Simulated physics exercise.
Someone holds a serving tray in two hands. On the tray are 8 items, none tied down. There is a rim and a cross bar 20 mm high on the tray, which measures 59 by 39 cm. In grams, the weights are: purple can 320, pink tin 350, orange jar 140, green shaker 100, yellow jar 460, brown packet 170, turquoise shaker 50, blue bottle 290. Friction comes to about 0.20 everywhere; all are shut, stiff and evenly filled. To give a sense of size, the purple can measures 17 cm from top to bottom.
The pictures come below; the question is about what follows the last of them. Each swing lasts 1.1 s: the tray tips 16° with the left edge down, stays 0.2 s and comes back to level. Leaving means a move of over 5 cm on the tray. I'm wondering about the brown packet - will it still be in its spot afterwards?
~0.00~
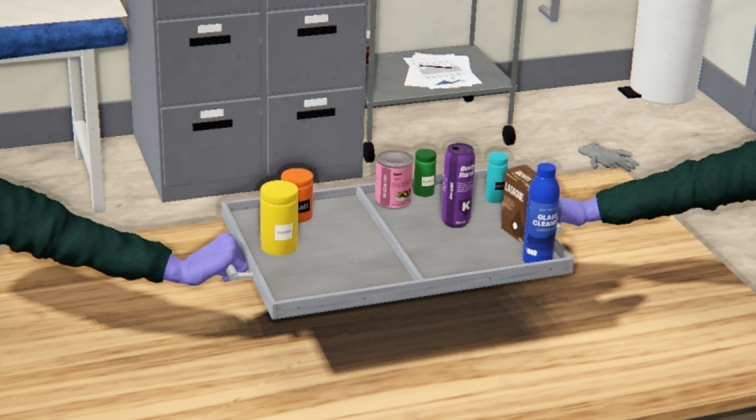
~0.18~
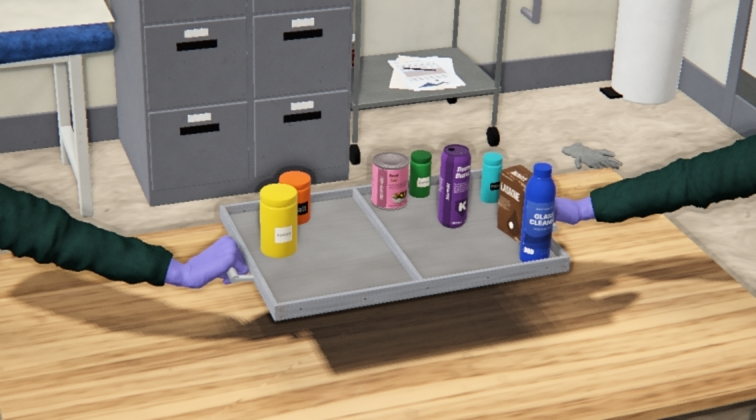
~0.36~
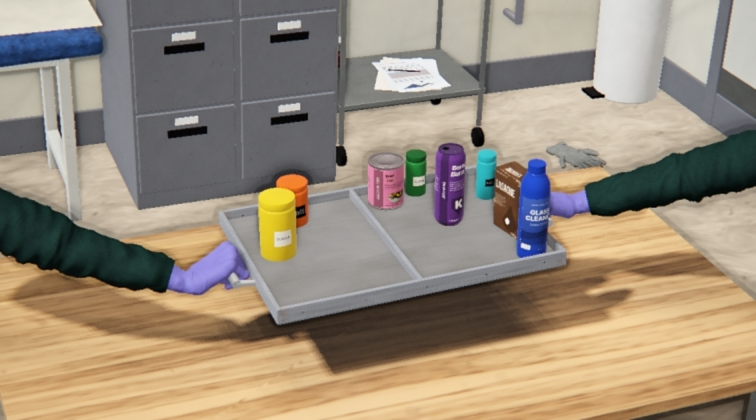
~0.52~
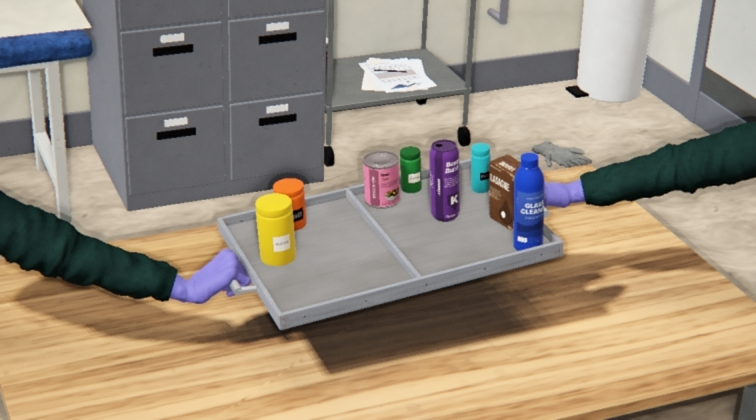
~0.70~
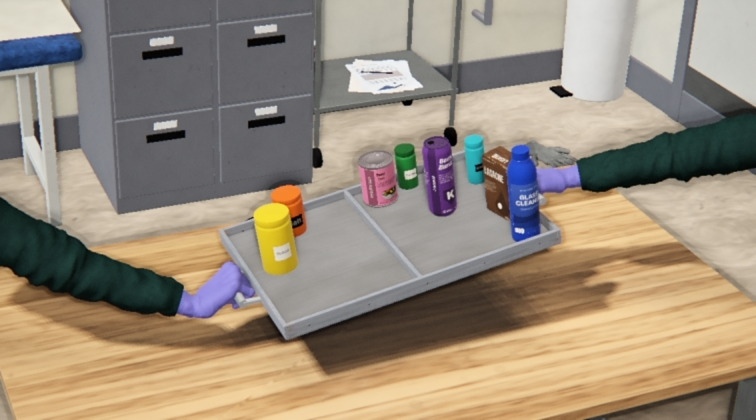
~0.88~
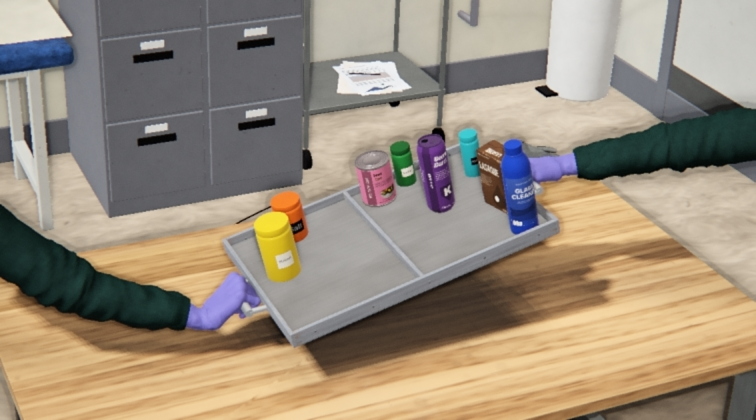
No, it won't.
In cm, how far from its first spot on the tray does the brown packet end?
I'd put it at about 40 centimetres.
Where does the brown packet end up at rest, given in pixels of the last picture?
It stops at about (340, 255).
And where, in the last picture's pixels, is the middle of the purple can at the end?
It ends up at about (326, 235).
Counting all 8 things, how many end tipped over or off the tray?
Count: 4.
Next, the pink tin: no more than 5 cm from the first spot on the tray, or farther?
Pink tin: Unmoved.
By 1.38 s, tray tilted 16°, left edge down; brown packet 12 cm from its spot near (452, 195); blue bottle 11 cm from its spot; turquoise shaker 10 cm from its spot.
By 1.78 s, tray tilted 12°, left edge down; brown packet rocked 62° off its seat near (386, 234); purple can on its side; blue bottle rocked 65° off its seat.
When it is over (3.3 s), lying over on the tray, purple can, brown packet, turquoise shaker and blue bottle; not toppled but over 5 cm from the start, orange jar; the other 3 within 5 cm of the start. In the last view, brown packet near (340, 255).
